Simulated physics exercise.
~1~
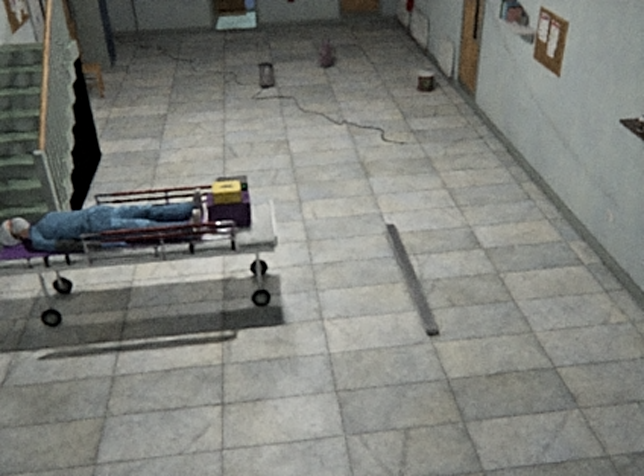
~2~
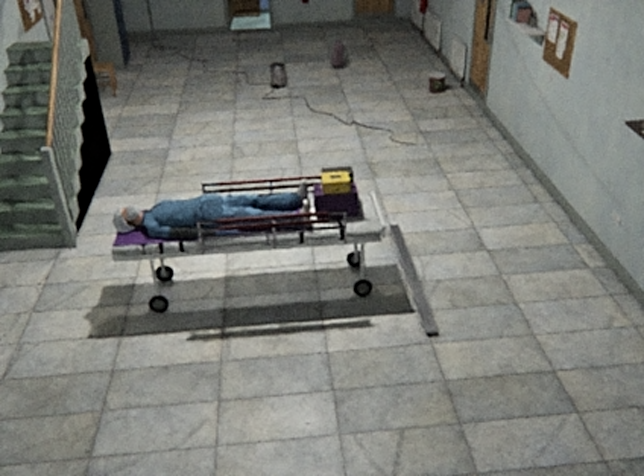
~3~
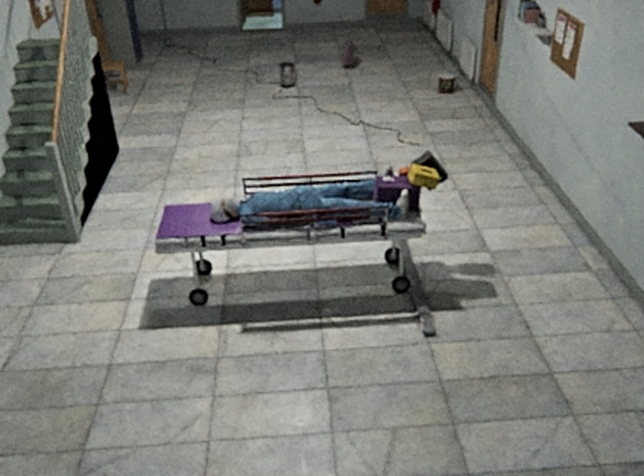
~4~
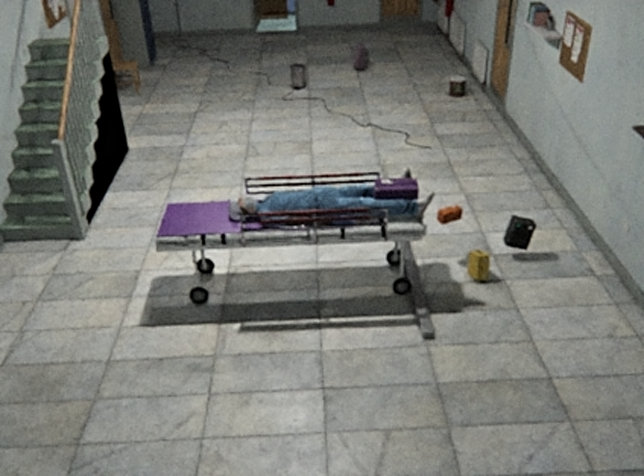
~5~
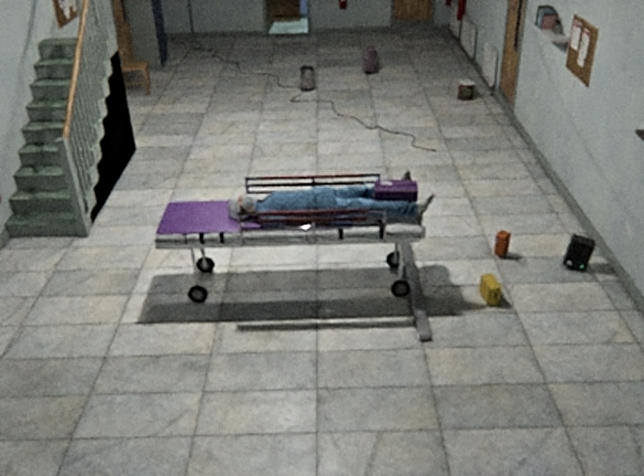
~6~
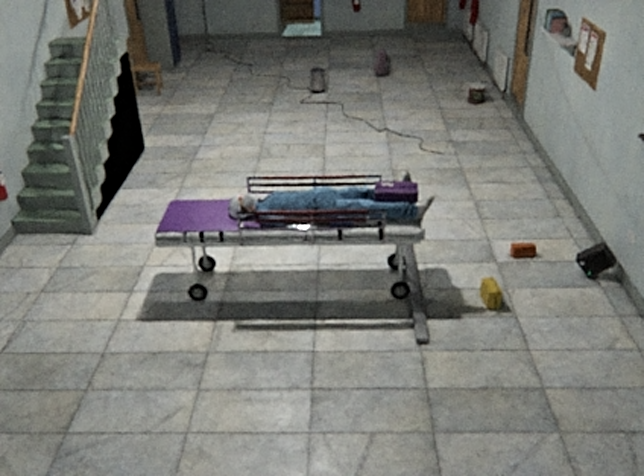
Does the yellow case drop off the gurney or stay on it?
The yellow case drops off. It goes over the foot end after the gurney stops at the sill and ends up on the floor to the right.
A gurney carrying a person rolled right, feet first, and stopped dead at a low floor sill. The person slid toward the foot end but stayed aboard with the purple bag, while a yellow case, black monitor and orange box tumbled to the floor.
